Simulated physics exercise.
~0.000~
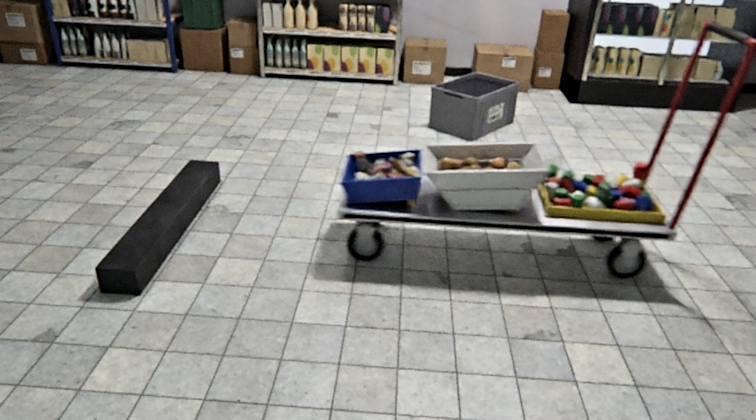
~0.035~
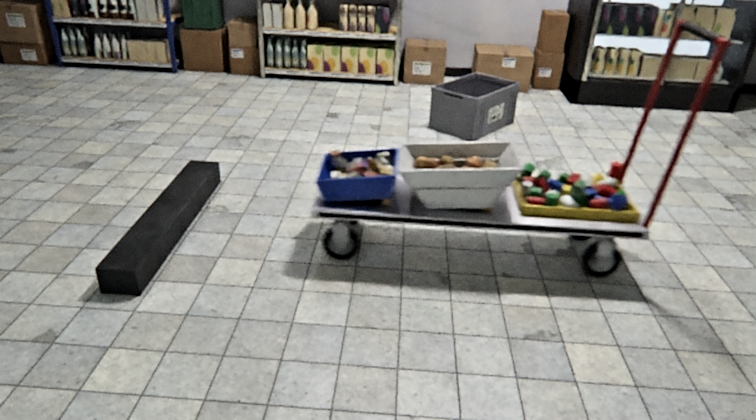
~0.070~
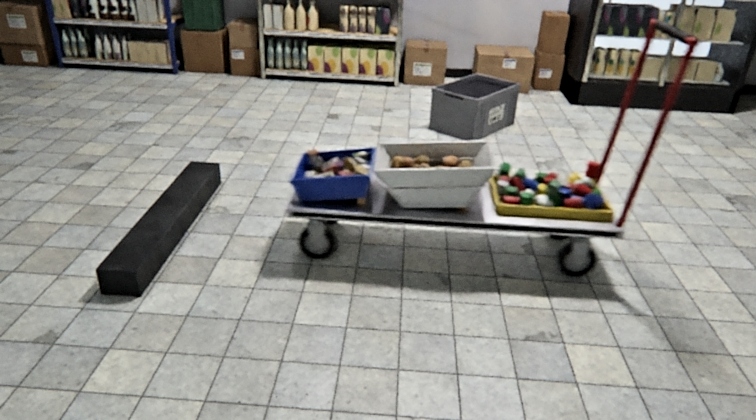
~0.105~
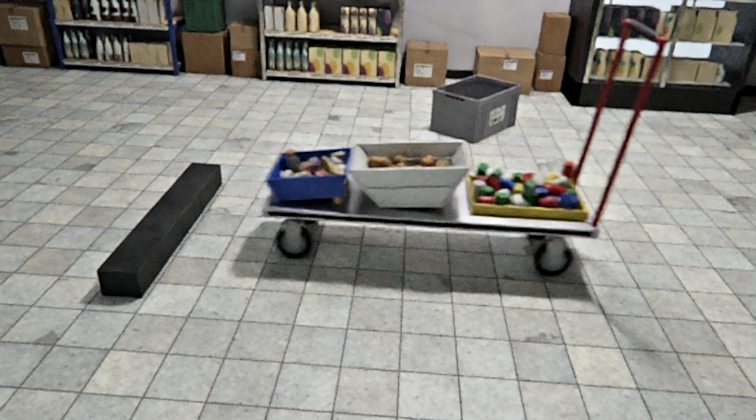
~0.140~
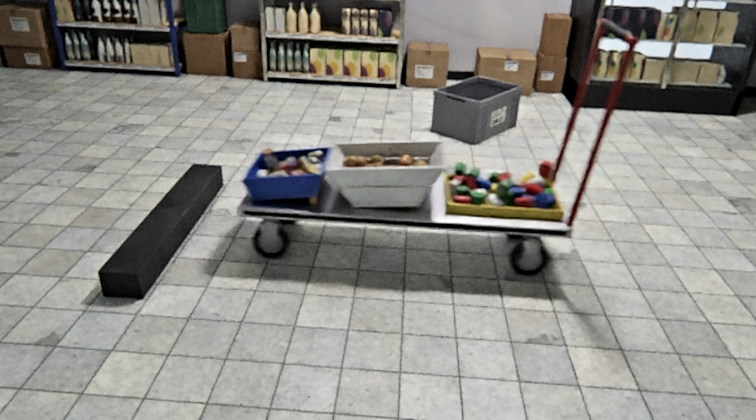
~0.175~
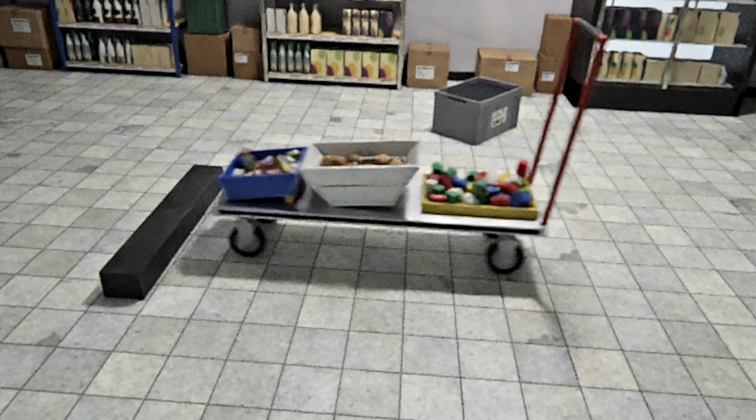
Flatbed stock cart carrying blue, white and yellow boxes of small goods rolling left across a tiled floor towards a dark kerb.
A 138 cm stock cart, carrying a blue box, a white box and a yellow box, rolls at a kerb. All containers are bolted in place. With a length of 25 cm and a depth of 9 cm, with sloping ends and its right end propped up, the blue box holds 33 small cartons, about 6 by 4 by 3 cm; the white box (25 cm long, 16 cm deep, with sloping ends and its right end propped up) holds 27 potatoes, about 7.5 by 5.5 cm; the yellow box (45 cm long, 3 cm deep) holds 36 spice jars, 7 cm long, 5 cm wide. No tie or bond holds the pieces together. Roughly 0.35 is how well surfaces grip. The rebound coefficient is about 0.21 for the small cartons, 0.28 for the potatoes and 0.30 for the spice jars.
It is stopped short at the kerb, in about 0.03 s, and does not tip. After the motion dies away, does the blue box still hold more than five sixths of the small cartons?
No, more than a sixth are out.
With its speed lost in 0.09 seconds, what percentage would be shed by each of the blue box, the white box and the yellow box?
That way you'd get blue box at 20, white box at 10, and yellow box at 50 percent.
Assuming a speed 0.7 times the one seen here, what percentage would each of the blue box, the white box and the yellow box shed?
In that case the blue box sheds 10 per cent, the white box 10 per cent and the yellow box 40 per cent.
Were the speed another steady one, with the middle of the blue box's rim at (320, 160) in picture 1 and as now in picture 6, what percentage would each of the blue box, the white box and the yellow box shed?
That would give blue box 0 %, white box 0 % and yellow box 20 %.
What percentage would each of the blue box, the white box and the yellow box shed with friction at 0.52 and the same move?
In that setup blue box sheds 30 percent, white box sheds 20 percent, and yellow box sheds 40 percent.
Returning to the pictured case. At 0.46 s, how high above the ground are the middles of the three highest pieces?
62 cm.
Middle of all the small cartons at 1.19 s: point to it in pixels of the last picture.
Centred roughly at (191, 176).
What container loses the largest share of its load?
The yellow box is the one.
After 0.24 s, impact.
After 0.34 s, 2 of 33 out of the blue box, 0 of 27 out of the white box and 3 of 36 out of the yellow box.
After 0.46 s, 10 of 33 out of the blue box, 5 of 27 out of the white box and 12 of 36 out of the yellow box.
After 0.69 s, 12 of 33 out of the blue box, 7 of 27 out of the white box and 18 of 36 out of the yellow box.
Final count (at 1.19 s), 12 of 33 out of the blue box, 7 of 27 out of the white box and 19 of 36 out of the yellow box. Asked share, 12 of 33, 36 per cent.
